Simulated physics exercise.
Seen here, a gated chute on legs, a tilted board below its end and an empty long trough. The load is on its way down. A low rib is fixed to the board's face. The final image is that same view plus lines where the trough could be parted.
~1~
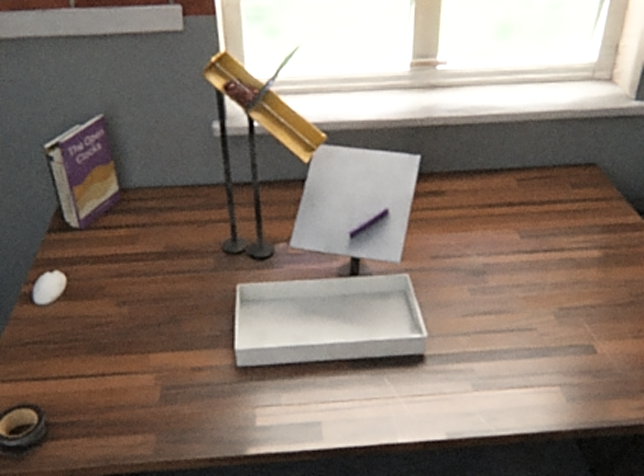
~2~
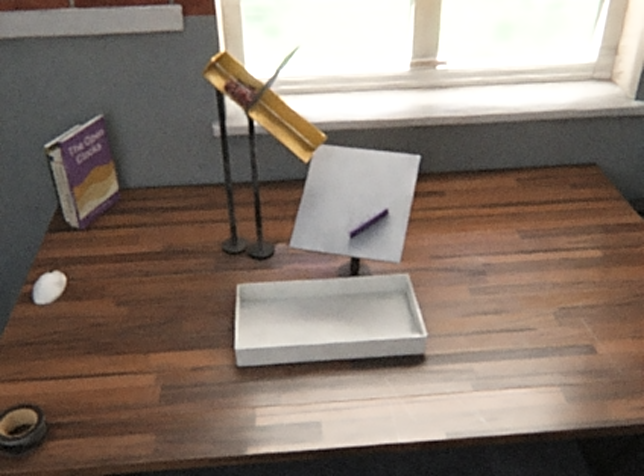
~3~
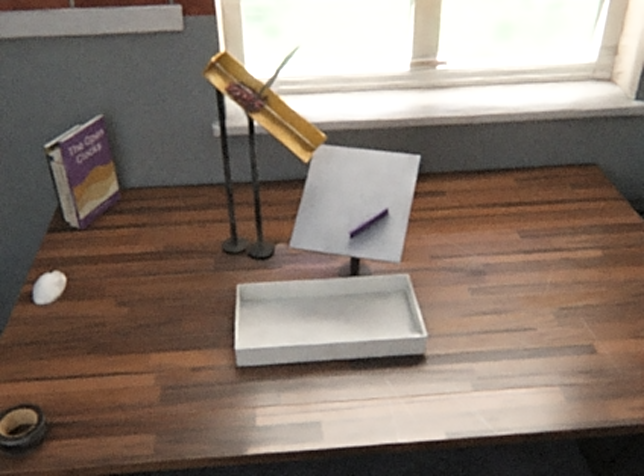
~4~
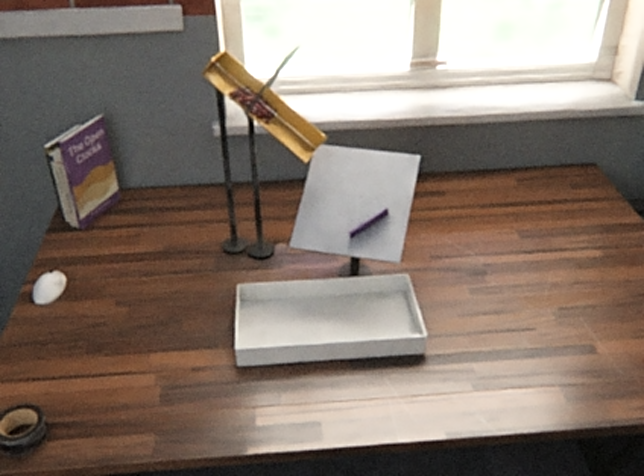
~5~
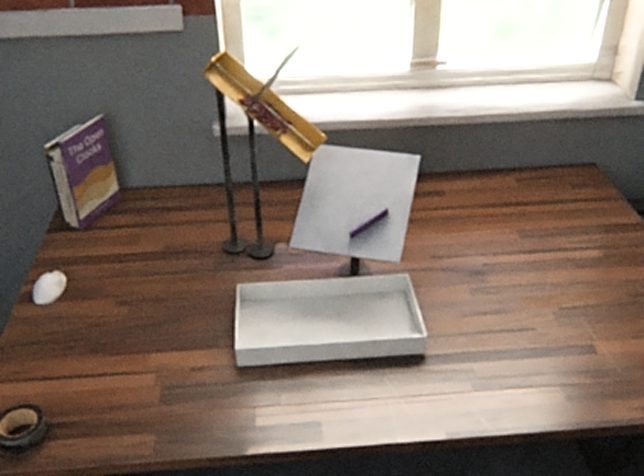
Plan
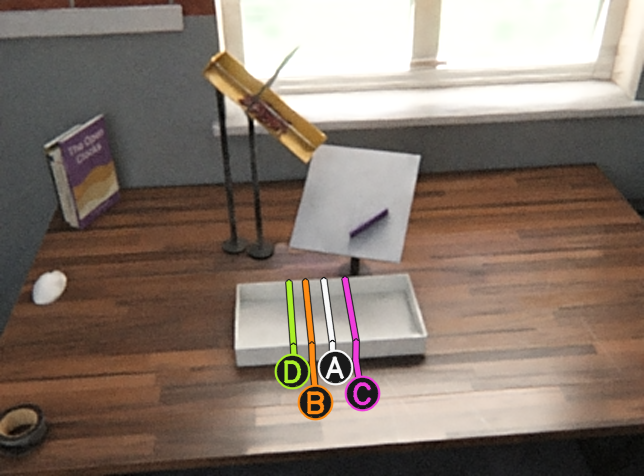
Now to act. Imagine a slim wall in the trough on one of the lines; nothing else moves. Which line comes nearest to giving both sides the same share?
A is best.
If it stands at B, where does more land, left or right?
More lands on the right.
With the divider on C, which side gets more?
The left side.
On the marked copy, line A crosses the front rim at (332, 342); line B crosses the front rim at (311, 343); line C crosses the front rim at (356, 340); line D crosses the front rim at (293, 344).
If A is chosen, of what is caught, roughly two thirds on the left of the divider, roughly a third on the right.
If B is chosen, of what is caught, about a tenth on the left of the divider, the larger part on the right.
If C is chosen, of what is caught, almost all on the left of the divider, just a few on the right.
If D is chosen, of what is caught, not one piece on the left of the divider, every piece on the right.
